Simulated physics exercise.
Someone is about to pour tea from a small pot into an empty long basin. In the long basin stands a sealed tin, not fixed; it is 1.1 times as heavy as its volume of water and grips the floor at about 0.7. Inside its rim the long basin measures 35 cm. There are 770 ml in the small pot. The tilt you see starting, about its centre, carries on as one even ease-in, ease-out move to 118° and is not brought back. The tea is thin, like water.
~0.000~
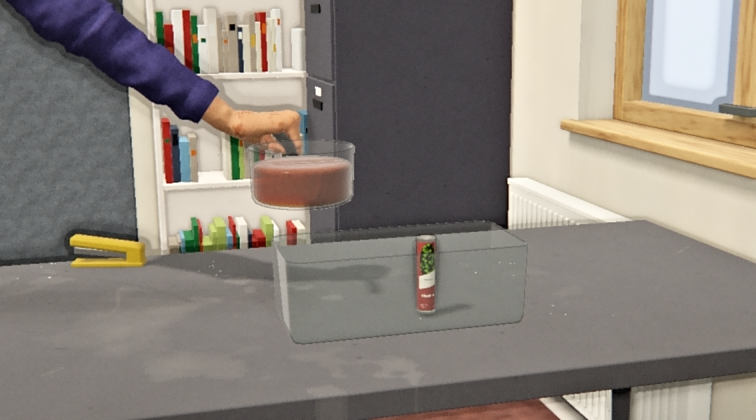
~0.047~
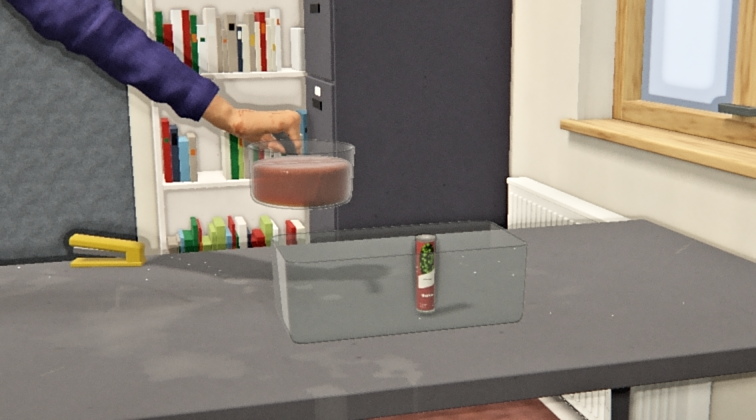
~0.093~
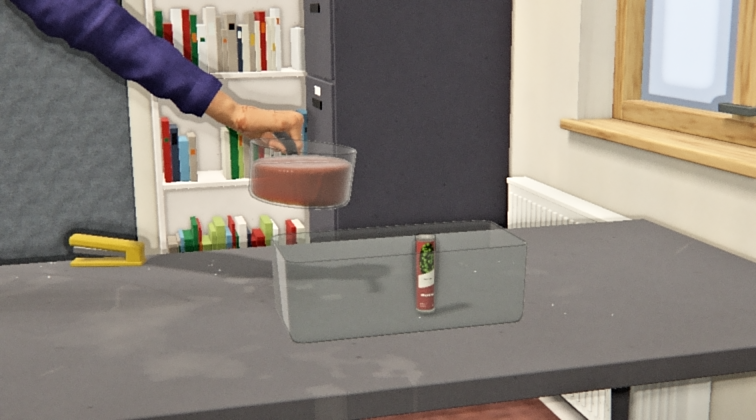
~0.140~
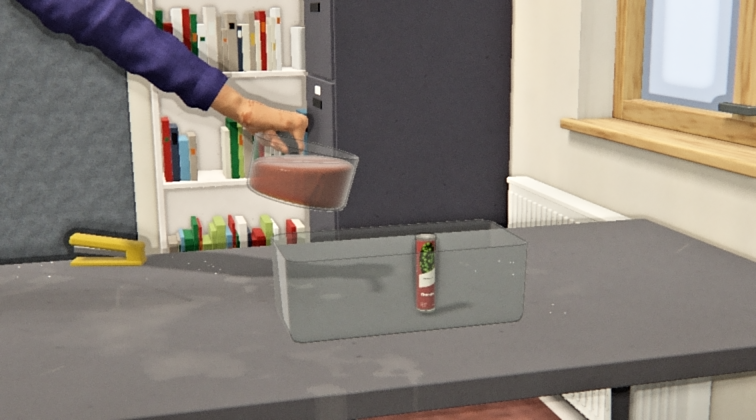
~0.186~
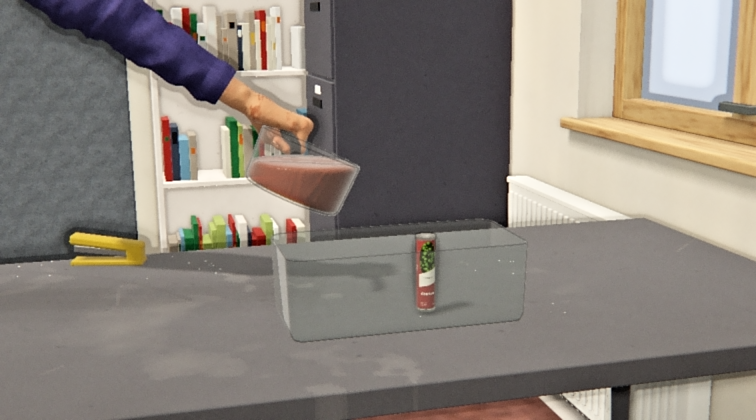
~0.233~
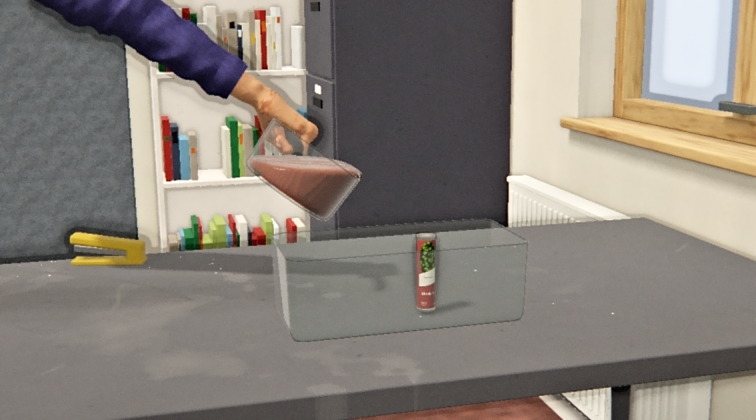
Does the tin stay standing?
It remains upright.
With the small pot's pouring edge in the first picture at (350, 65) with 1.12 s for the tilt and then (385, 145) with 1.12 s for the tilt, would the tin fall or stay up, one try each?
First it goes over; then it topples.
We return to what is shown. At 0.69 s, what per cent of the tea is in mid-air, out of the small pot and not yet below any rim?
About 3 per cent.
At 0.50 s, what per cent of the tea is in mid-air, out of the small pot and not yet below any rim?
About 28 per cent.
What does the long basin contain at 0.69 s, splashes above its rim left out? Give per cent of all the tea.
About 96 per cent.
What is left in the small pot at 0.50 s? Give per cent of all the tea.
Some 18 per cent.
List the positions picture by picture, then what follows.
It leans 0°; its right rim is at (352, 146); the tea meets the walls at (251, 166) and (349, 161); the long basin's rim runs from (279, 251) to (509, 234); the tin's top is at (426, 241), in the first picture.
It leans 2°; its right rim is at (352, 147); the tea meets the walls at (251, 165) and (349, 161), in the second picture.
It leans 7°; its right rim is at (354, 151); the tea meets the walls at (252, 164) and (350, 161), in the third picture.
It leans 15°; its right rim is at (356, 158); the tea meets the walls at (252, 162) and (352, 163), in the fourth picture.
It leans 25°; its right rim is at (357, 168); the tea meets the walls at (250, 162) and (355, 164), in the fifth picture.
It leans 38°; its right rim is at (356, 179); the tea meets the walls at (248, 159) and (352, 171); 3 per cent is over the edge, in the sixth picture.
By 0.50 s the tilt is 108° and 18 per cent is still to pour; the tin stands where it began.
By 0.69 s the tilt is 118° and 2 per cent is still to pour; the tin stands where it began.
By 0.89 s the tilt is 118° and 0 per cent is still to pour; the tin stands where it began.
By 1.11 s the tilt is 118° and 0 per cent is still to pour; the tin stands where it began.
At rest the tin stands where it began.
